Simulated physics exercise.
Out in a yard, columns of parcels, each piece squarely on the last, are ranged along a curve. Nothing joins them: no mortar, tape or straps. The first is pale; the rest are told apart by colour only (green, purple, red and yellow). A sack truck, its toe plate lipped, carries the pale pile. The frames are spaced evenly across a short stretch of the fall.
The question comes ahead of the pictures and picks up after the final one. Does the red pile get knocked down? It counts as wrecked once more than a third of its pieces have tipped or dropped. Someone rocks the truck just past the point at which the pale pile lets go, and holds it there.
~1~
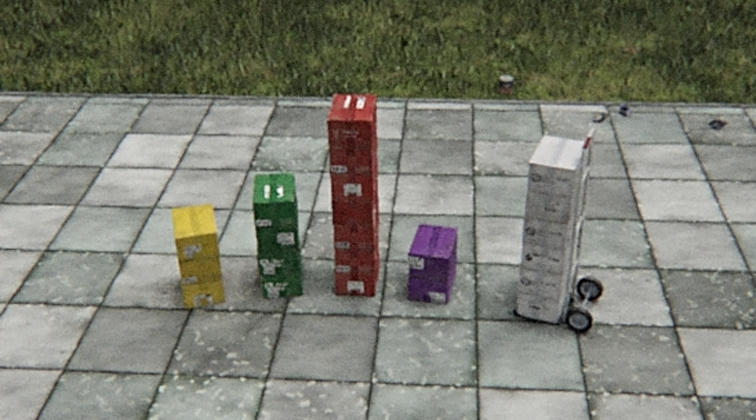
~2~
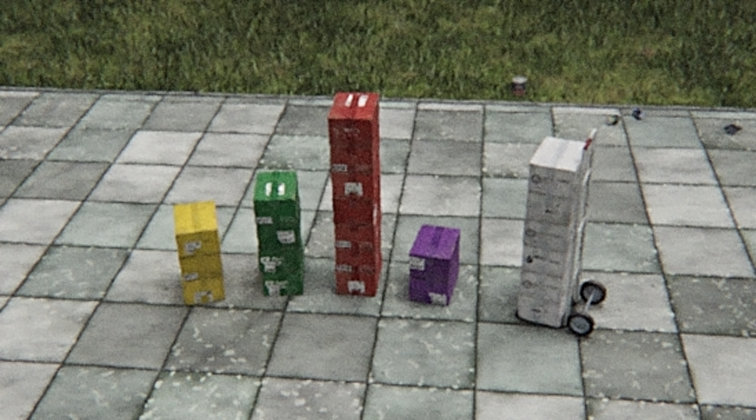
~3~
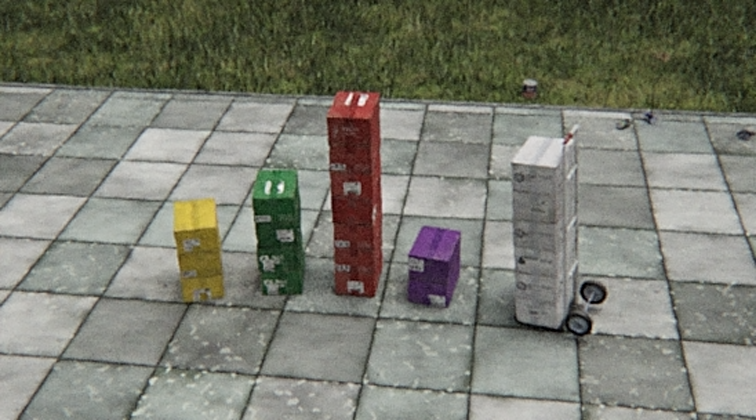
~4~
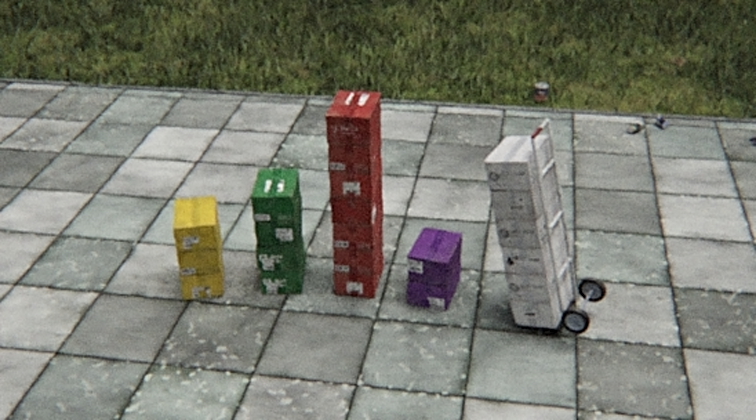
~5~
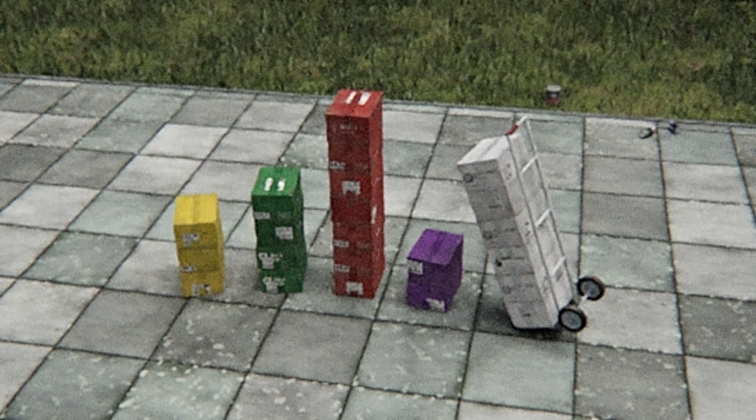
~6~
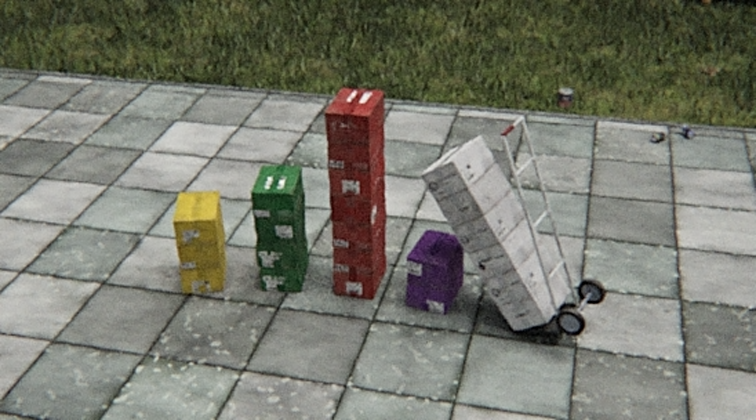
No, it stays up.
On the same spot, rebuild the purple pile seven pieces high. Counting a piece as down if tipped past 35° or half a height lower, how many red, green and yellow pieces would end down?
I'd count red 7, green 4 and yellow 2.
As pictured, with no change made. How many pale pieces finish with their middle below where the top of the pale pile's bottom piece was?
3 in all.
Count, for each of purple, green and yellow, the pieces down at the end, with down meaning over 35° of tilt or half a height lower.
Purple: 0, green: 0, yellow: 0.
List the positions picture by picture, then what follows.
In the first frame (pixels give the middle of a visible side; the camera moves round a little), truck frame (580, 186) level; top red parcel (350, 134); top green parcel (274, 187); none of the others has stirred.
In the second frame, truck frame (581, 188) level; top red parcel (350, 132).
In the third frame, truck frame (565, 184) rocked barely, top of the pale pile leaning barely; top red parcel (349, 131); none of the others has stirred.
In the fourth frame, truck frame (540, 178) rocked a little, top of the pale pile leaning a little; top red parcel (348, 131); none of the others has stirred.
In the fifth frame, truck frame (520, 175) rocked clearly, top of the pale pile leaning clearly; top red parcel (348, 130); none of the others has stirred.
In the sixth frame, truck frame (515, 176) rocked clearly, top of the pale pile leaning well over; top red parcel (347, 128); top yellow parcel (197, 205); none of the others has stirred.
Shortly afterwards, 6 of the pale pile down; none of the 7 red parcels down (0 of 16 in all colours); top red parcel unmoved.
Next, 6 of the pale pile down; none of the 7 red parcels down (0 of 16 in all colours); top red parcel unmoved; top purple parcel a little from its place.
In the end, 6 of the pale pile down; none of the 7 red parcels down (0 of 16 in all colours); top red parcel unmoved; top purple parcel a little from its place. From the last view, middles, top red parcel near (354, 115), top purple parcel near (430, 256).
